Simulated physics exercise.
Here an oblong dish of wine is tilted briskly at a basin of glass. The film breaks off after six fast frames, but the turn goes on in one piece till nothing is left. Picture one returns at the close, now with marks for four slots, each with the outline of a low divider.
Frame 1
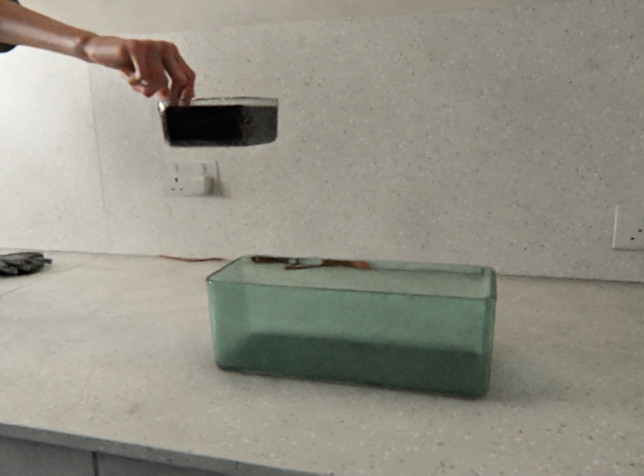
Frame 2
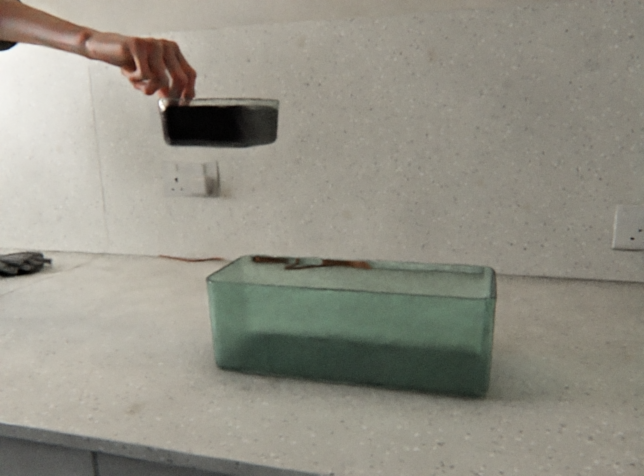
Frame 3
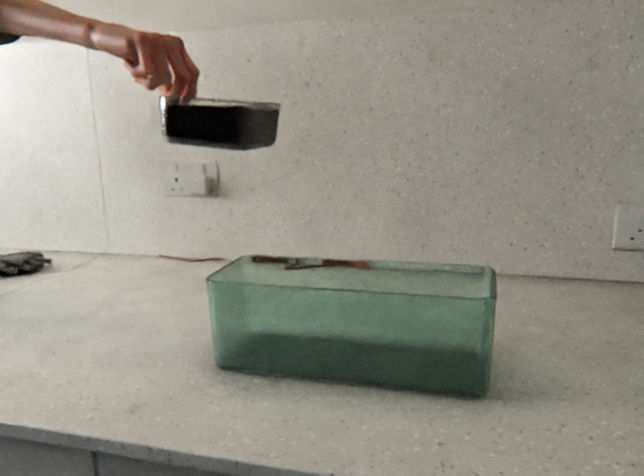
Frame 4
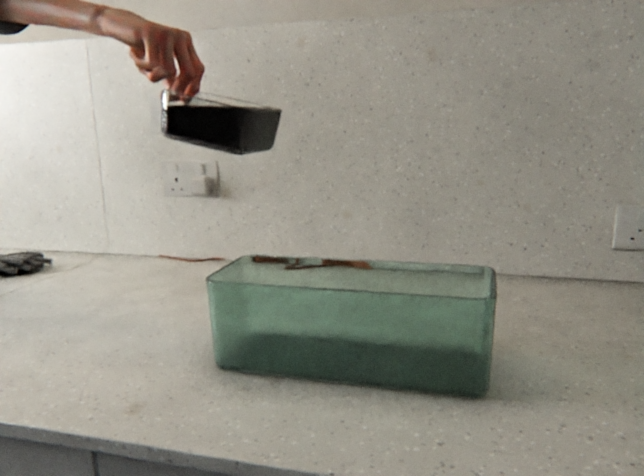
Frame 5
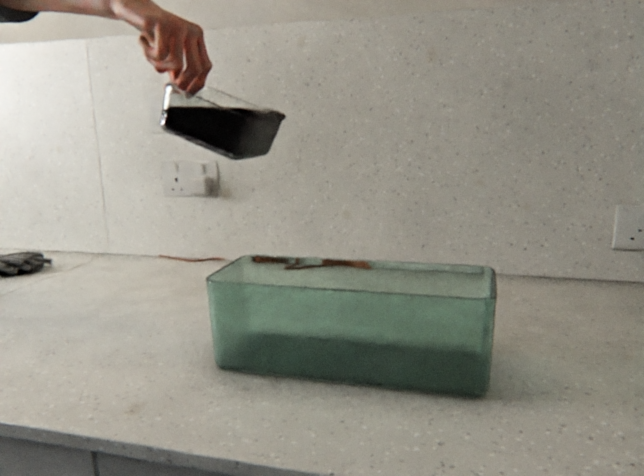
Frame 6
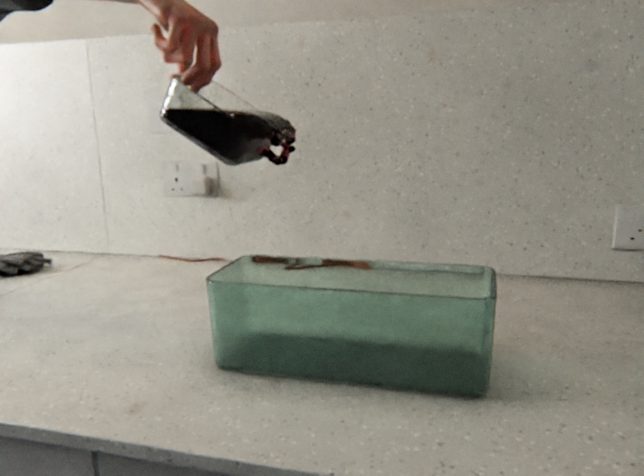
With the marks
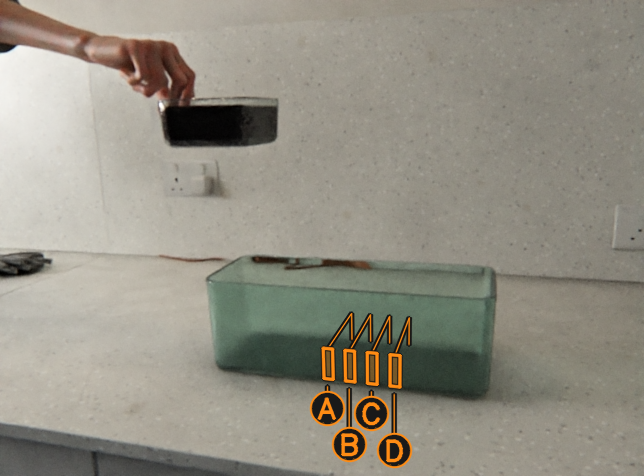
In this clip, a hand holds an oblong dish of dark liquid above and to the left of a greenish glass basin on a counter, then tilts it down to the right until liquid comes over the lip.
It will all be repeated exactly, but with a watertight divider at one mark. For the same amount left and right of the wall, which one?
The answer is position A.
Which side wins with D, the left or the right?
The left side.
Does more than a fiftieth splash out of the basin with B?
Yes.
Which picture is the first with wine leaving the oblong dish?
Picture 5.
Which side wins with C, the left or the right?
More ends on the left.
In orange, A at (327, 386); B at (349, 388); C at (371, 391); D at (394, 394).
Choosing A, about 48 % ends left of the wall and 45 % right of it; 7 % is lost outside.
Choosing B, about 86 % ends left of the wall and 7 % right of it; 8 % is lost outside.
Choosing C, about 84 % ends left of the wall and 9 % right of it; 7 % is lost outside.
Choosing D, about 84 % ends left of the wall and 9 % right of it; 7 % is lost outside.
